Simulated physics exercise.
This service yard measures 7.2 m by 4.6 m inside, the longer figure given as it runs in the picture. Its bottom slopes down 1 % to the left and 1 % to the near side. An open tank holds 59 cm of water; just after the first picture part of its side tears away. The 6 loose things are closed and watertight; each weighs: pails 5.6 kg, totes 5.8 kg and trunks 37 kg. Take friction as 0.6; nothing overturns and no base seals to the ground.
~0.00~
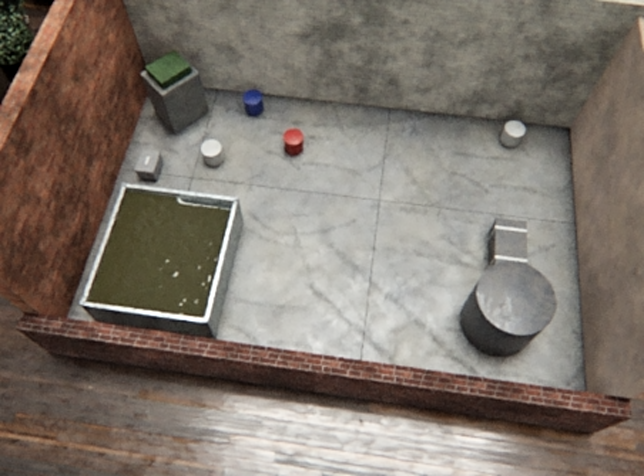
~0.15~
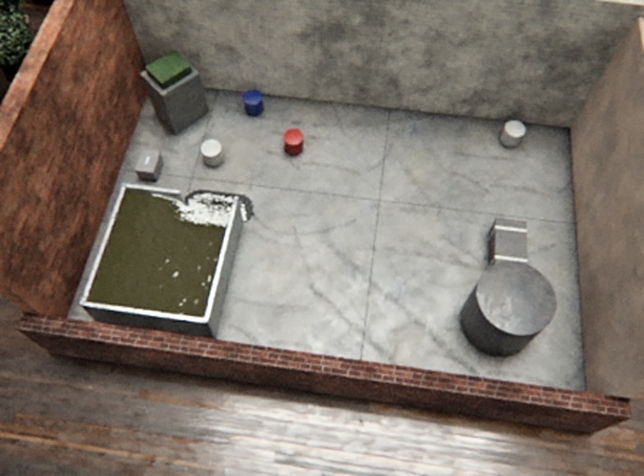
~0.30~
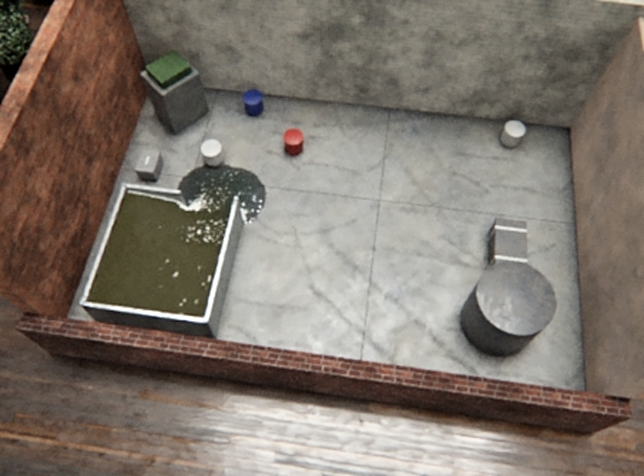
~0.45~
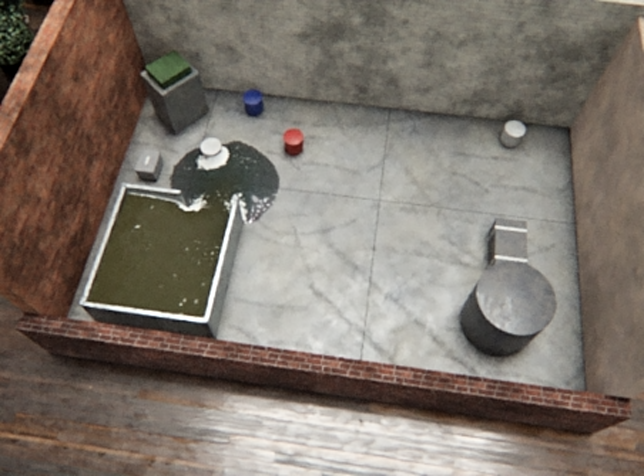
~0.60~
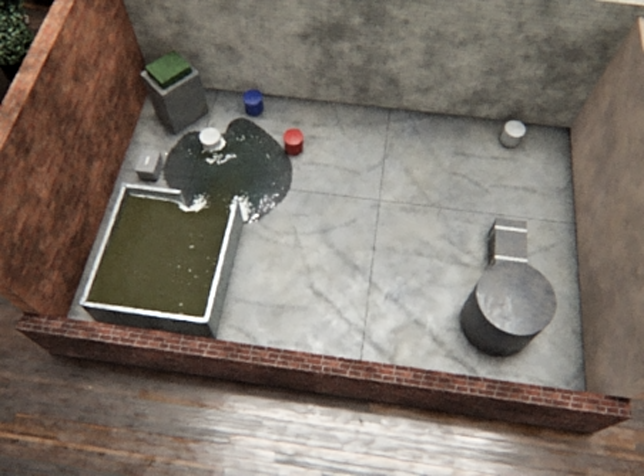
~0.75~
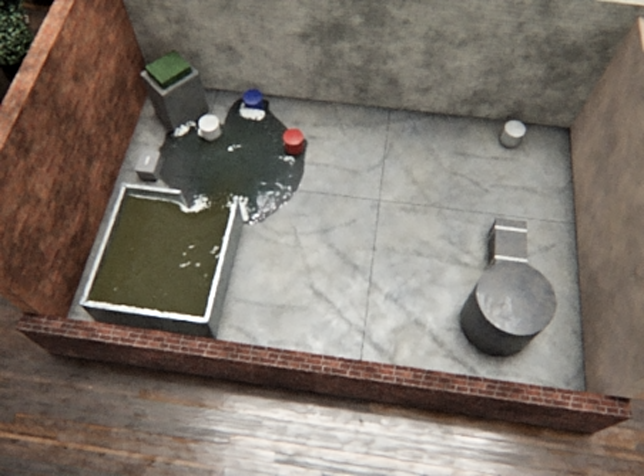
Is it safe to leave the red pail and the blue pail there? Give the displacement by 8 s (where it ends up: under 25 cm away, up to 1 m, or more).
The red pail travels far; the blue pail travels far.
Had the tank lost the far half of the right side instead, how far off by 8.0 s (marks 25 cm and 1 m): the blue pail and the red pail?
Then the blue pail barely shifts, the red pail barely shifts.
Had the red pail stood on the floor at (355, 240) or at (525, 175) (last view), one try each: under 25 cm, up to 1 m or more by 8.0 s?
In that order: It barely shifts; it travels far.
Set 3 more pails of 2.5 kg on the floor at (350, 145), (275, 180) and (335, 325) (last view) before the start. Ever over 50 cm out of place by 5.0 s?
In that order: Past it, over, short of it.
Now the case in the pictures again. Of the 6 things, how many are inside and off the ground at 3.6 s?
2 of them.
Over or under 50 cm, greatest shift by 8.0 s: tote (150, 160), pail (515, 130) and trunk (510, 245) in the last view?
In that order: Over, over, under.
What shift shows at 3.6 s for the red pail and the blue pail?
Roughly 350 and 50 cm by then.
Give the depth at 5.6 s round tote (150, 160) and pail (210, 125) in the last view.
Roughly 7 and 10 cm.
After 1.6 s the red pail is near (331, 104), 0.9 m from its start, aground; the blue pail is near (259, 86), 0.2 m from its start, afloat; 2 afloat.
After 3.6 s the red pail is near (508, 142), 3.4 m from its start, aground; the blue pail is near (274, 112), 0.5 m from its start, afloat; 2 afloat.
After 5.6 s the red pail is near (553, 184), 4.1 m from its start, afloat; the blue pail is near (374, 138), 2.1 m from its start, aground; 4 afloat.
After 8.0 s the red pail is near (558, 263), 4.4 m from its start, aground; the blue pail is near (408, 158), 2.8 m from its start, aground; 2 afloat.
